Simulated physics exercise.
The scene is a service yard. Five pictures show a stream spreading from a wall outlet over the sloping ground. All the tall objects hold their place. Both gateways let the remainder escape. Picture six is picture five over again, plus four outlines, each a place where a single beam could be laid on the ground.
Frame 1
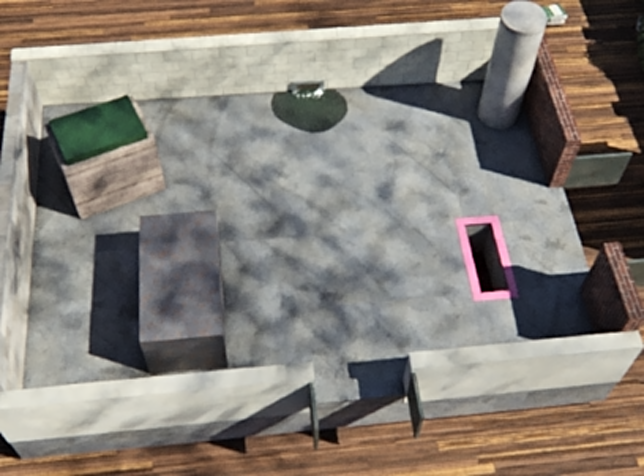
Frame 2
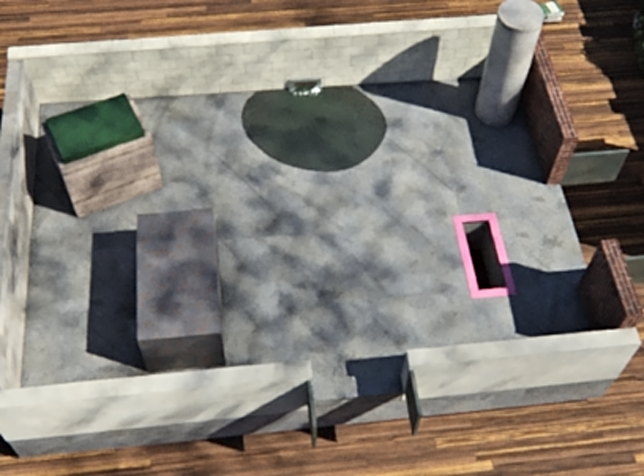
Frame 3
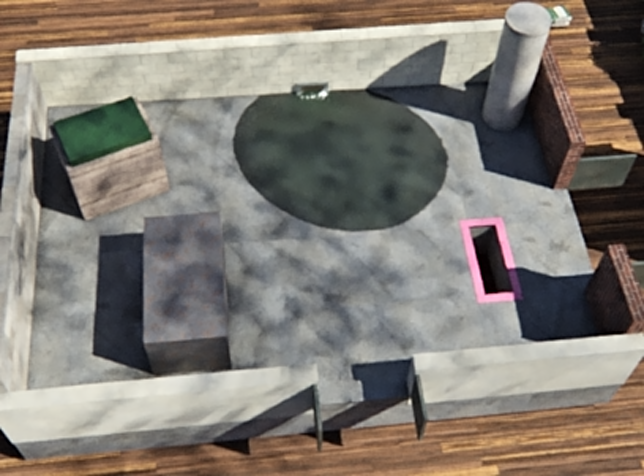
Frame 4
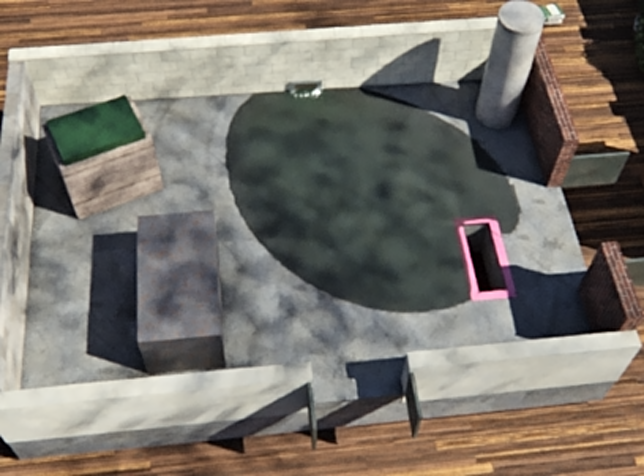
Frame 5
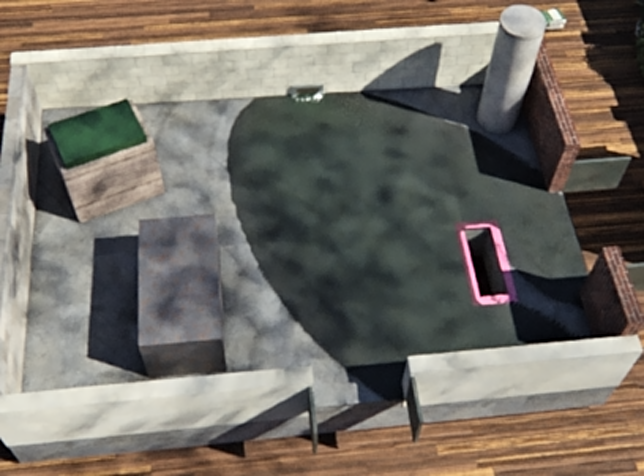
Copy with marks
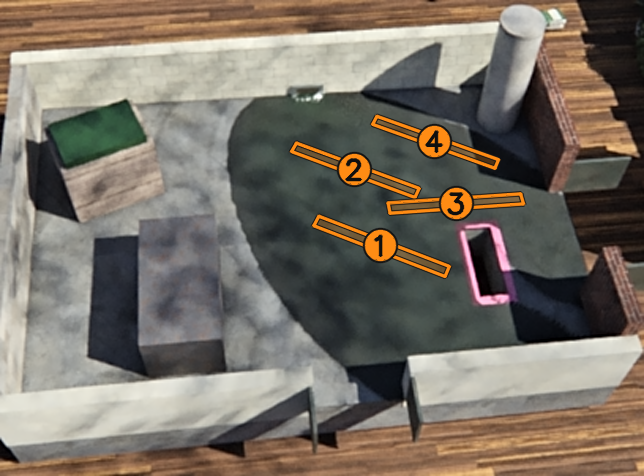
Dark water spreads from the back wall across the walled yard and reaches the pink-edged drain.
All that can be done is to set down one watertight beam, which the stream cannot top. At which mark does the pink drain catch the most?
1 beats the others.
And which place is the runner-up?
It is 4.
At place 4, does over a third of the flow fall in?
Yes.
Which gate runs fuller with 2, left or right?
More leaves on the right.
In orange, 1 from (316, 220) to (447, 271); 2 from (294, 147) to (417, 192); 3 from (389, 208) to (522, 198); 4 from (374, 120) to (496, 163).
Choosing 1, about 63 % of the stream goes into the pink drain, about 36 % out by the gates.
Choosing 2, about 31 % of the stream goes into the pink drain, about 69 % out by the gates.
Choosing 3, about 27 % of the stream goes into the pink drain, about 73 % out by the gates.
Choosing 4, about 48 % of the stream goes into the pink drain, about 52 % out by the gates.
